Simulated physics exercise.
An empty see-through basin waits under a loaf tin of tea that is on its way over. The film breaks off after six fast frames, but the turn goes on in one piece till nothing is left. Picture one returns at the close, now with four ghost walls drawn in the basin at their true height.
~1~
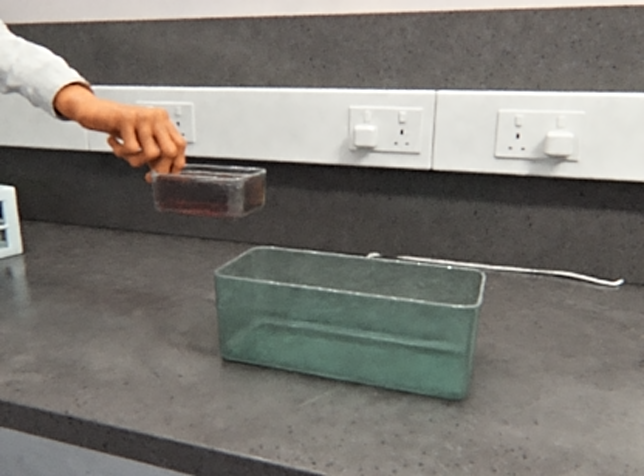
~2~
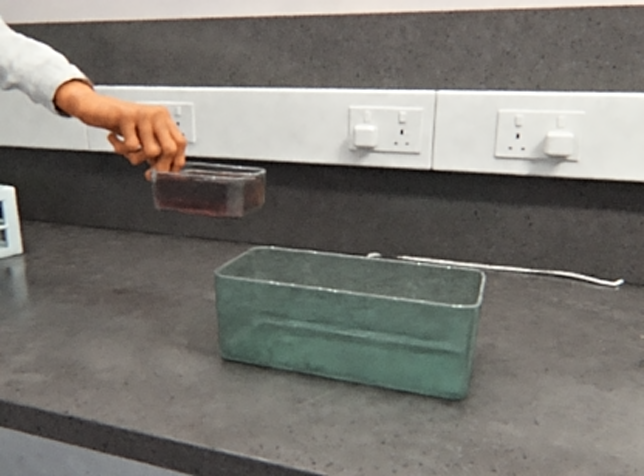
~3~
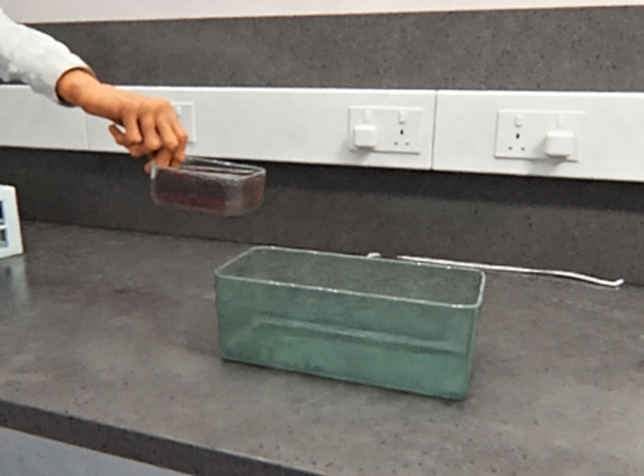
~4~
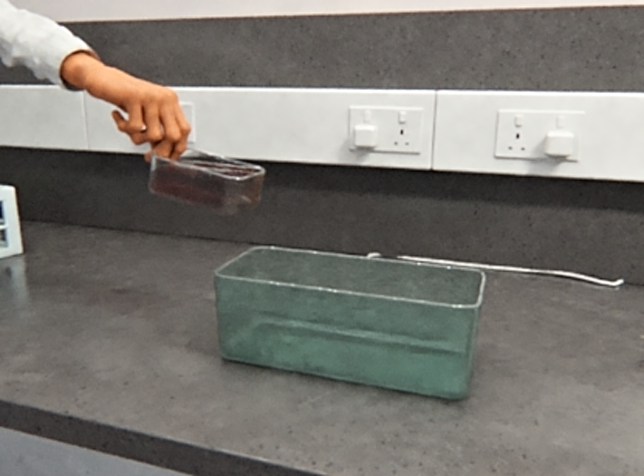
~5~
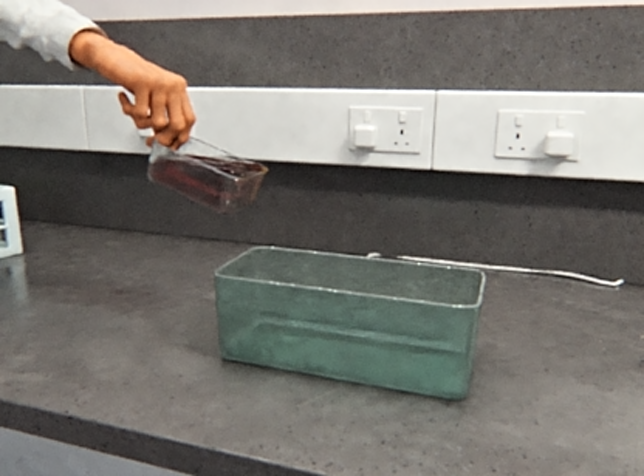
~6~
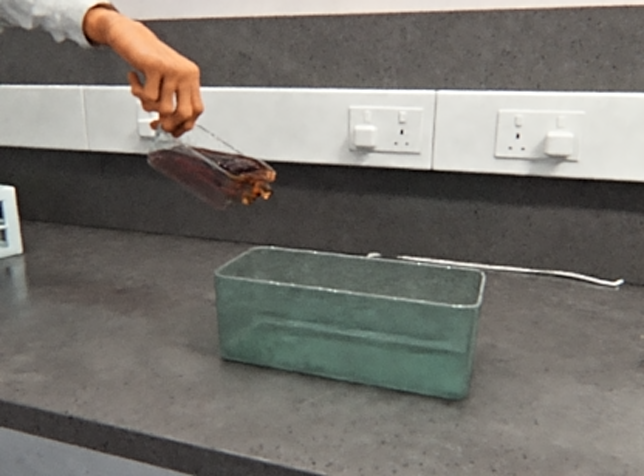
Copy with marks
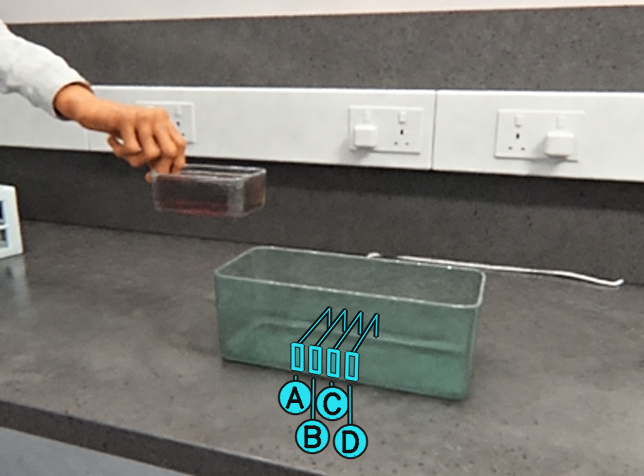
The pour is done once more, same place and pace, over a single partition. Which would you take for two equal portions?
B beats the others.
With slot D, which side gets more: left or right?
The left one.
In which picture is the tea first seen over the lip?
Picture 5.
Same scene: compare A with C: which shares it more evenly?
Slot A.
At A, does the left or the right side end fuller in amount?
The right one.
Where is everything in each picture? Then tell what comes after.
In the first frame, upright, lip at (253, 174); basin from (222, 354) to (469, 397); nothing has left yet.
In the second frame, upright, lip at (253, 174); nothing has left yet.
In the third frame, tipped about 5°, lip at (253, 174); nothing has left yet.
In the fourth frame, tipped about 11°, lip at (253, 174); nothing has left yet.
In the fifth frame, tipped about 19°, lip at (253, 174); tea is over the lip, down to (253, 174).
In the sixth frame, tipped about 29°, lip at (253, 174); tea is over the lip, down to (259, 198).
On the marked copy, A at (295, 376); B at (313, 379); C at (331, 382); D at (349, 385).
For slot A, about 30 % ends left of the wall and 69 % right of it.
For slot B, about 49 % ends left of the wall and 50 % right of it.
For slot C, about 81 % ends left of the wall and 17 % right of it.
For slot D, about 88 % ends left of the wall and 11 % right of it.
